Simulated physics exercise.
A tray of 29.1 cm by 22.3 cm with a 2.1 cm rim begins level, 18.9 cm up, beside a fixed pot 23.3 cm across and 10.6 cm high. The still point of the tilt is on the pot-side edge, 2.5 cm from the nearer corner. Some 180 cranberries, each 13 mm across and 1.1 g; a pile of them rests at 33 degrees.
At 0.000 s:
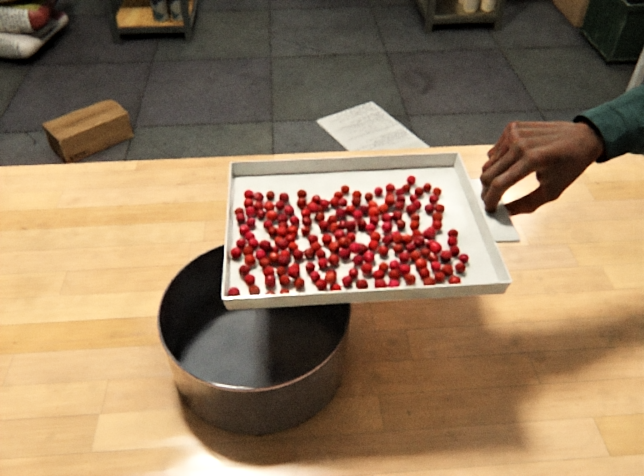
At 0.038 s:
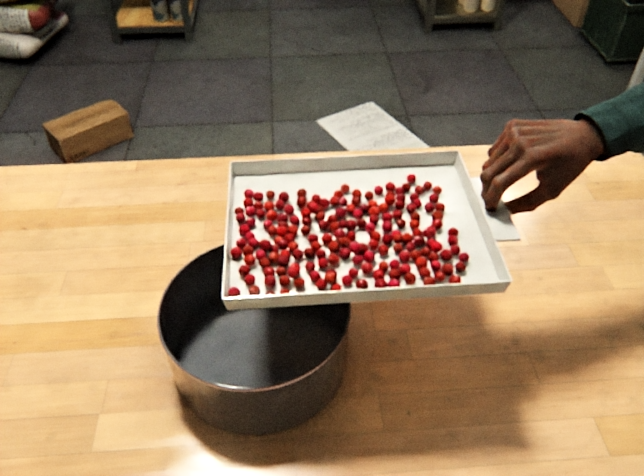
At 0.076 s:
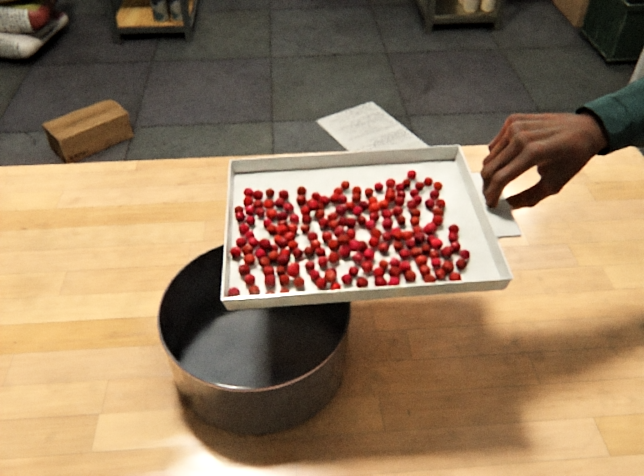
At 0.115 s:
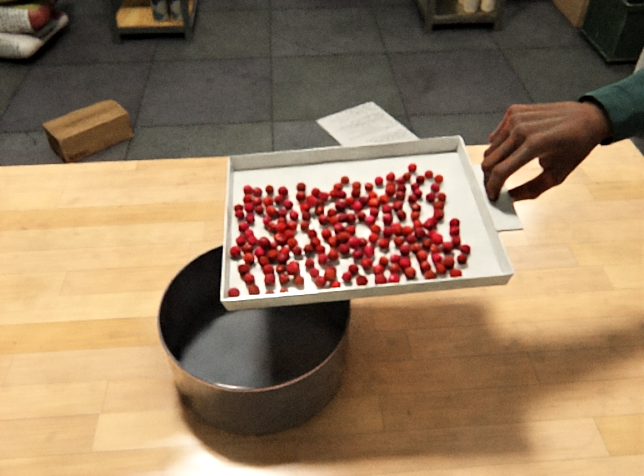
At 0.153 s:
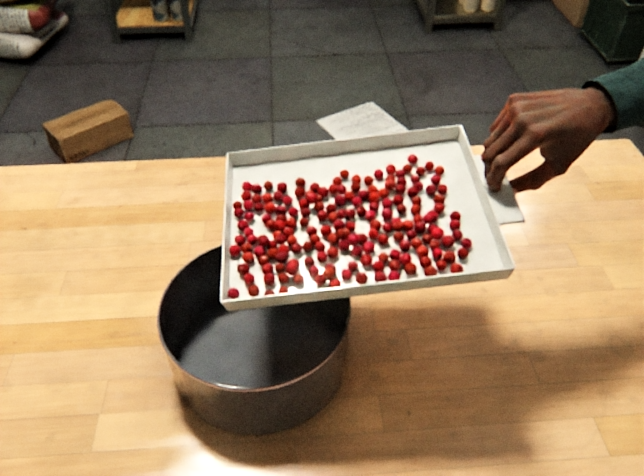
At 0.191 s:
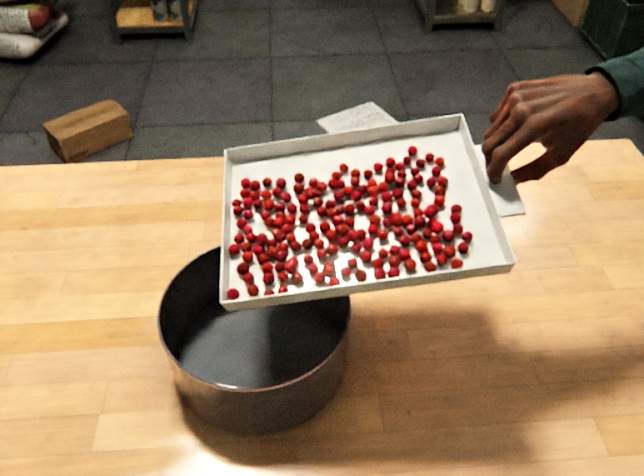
On a wooden counter, a hand at right gradually raises one side of a white tray of red cranberries above a dark pot.
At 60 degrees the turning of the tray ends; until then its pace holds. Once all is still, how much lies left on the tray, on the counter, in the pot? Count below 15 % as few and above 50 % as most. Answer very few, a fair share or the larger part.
Tray the larger part, counter very few, pot very few.
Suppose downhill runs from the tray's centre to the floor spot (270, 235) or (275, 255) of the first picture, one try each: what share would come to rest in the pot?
Some 0 and 0 per cent.
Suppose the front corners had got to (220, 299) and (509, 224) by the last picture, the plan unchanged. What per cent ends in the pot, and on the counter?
Pot 10, counter 15.
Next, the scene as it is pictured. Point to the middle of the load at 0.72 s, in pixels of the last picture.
At about (284, 222).
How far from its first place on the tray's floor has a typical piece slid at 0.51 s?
About 3 cm.
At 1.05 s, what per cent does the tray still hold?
About 100 per cent.
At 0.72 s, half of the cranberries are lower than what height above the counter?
About 28 cm.
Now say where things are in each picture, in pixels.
The first picture shows tray tilt 0 degrees, front corners at (226, 296) and (508, 280); middle of the pieces at (340, 235); pot at (255, 304).
The second picture shows tray tilt 0 degrees, front corners at (225, 296) and (508, 279); middle of the pieces at (340, 235).
The third picture shows tray tilt 2 degrees, front corners at (225, 297) and (509, 276); middle of the pieces at (340, 233).
The fourth picture shows tray tilt 4 degrees, front corners at (224, 298) and (510, 271), lowest corner left front; middle of the pieces at (339, 229).
The fifth picture shows tray tilt 7 degrees, front corners at (224, 299) and (511, 265), lowest corner left front; middle of the pieces at (339, 225).
The sixth picture shows tray tilt 10 degrees, front corners at (223, 300) and (512, 260), lowest corner left front; middle of the pieces at (338, 221); pot at (255, 304). Its pace works out near 75 degrees a second.
After 0.51 s, tilt 35 degrees; the tray holds 100 %, the pot 0 %.
Then, at 0.72 s, tilt 51 degrees; the tray holds 100 %, the pot 0 %.
Then, at 1.05 s, tilt 60 degrees; the tray holds 100 %, the pot 0 %.
At rest (1.8 s), tray 95 %, counter 0 %, pot 0 %.
